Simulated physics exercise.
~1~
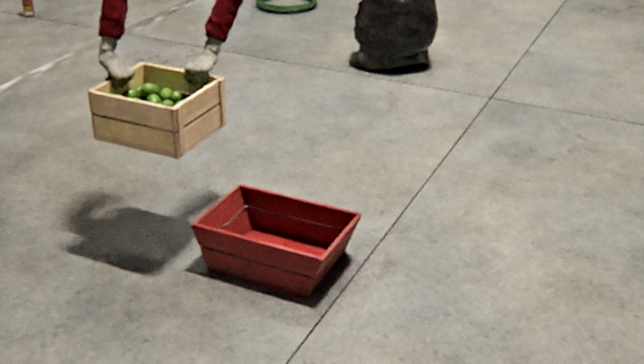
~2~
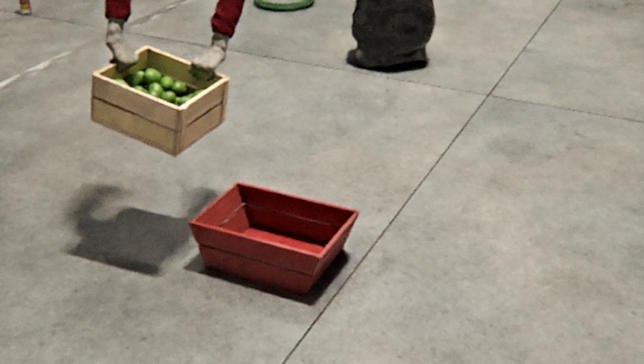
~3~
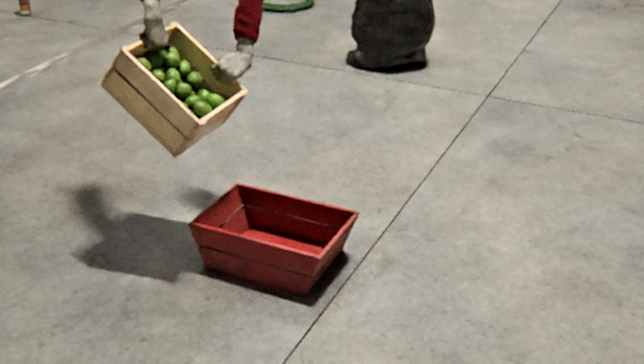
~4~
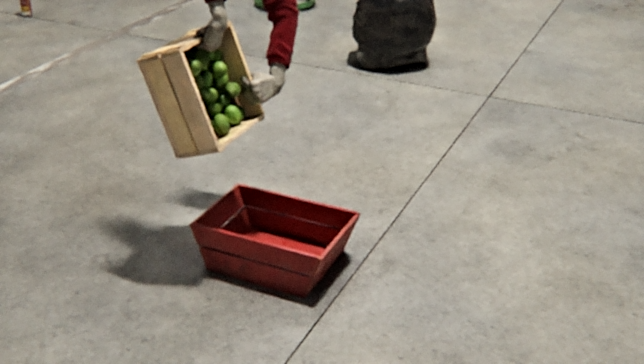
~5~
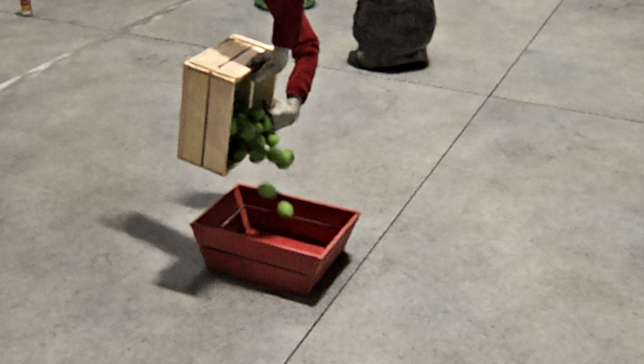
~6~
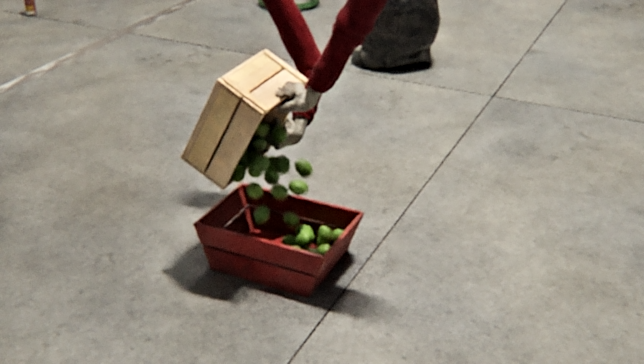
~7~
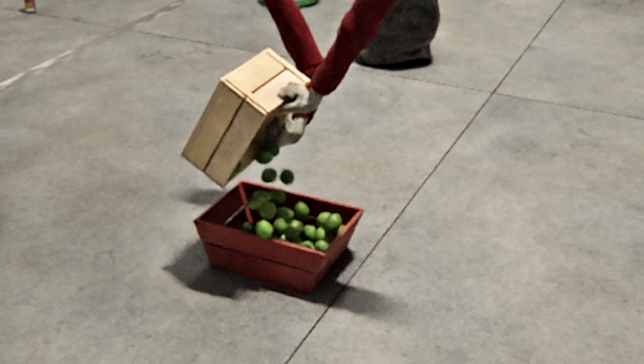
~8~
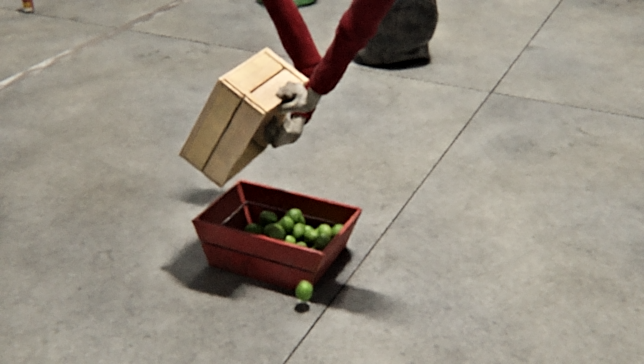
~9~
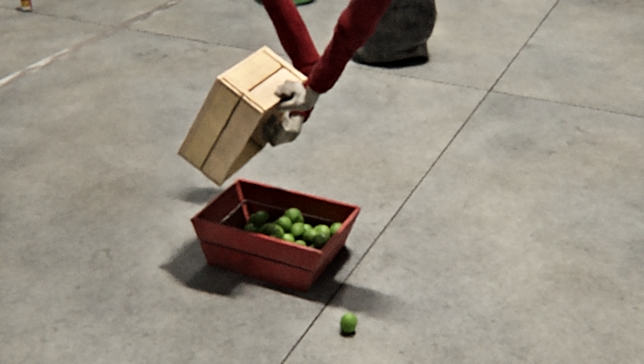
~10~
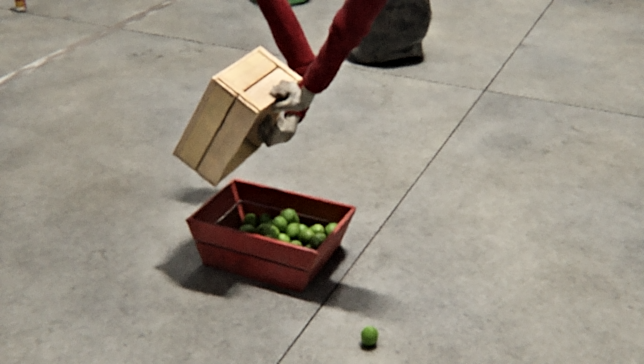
Two gloved hands in red sleeves hold a pale wooden crate of green limes above a grey concrete floor, seen from above, with an empty red box below and to the right. A dark bulky shape stands behind. The hands tilt the crate steadily toward the right, bringing it over the box as the limes slide to its lower edge. They spill out in a thick stream and pile up inside the red box. As the last ones drop, one lime lands in front of the box and rolls right across the floor, while the emptied crate stays tipped above.
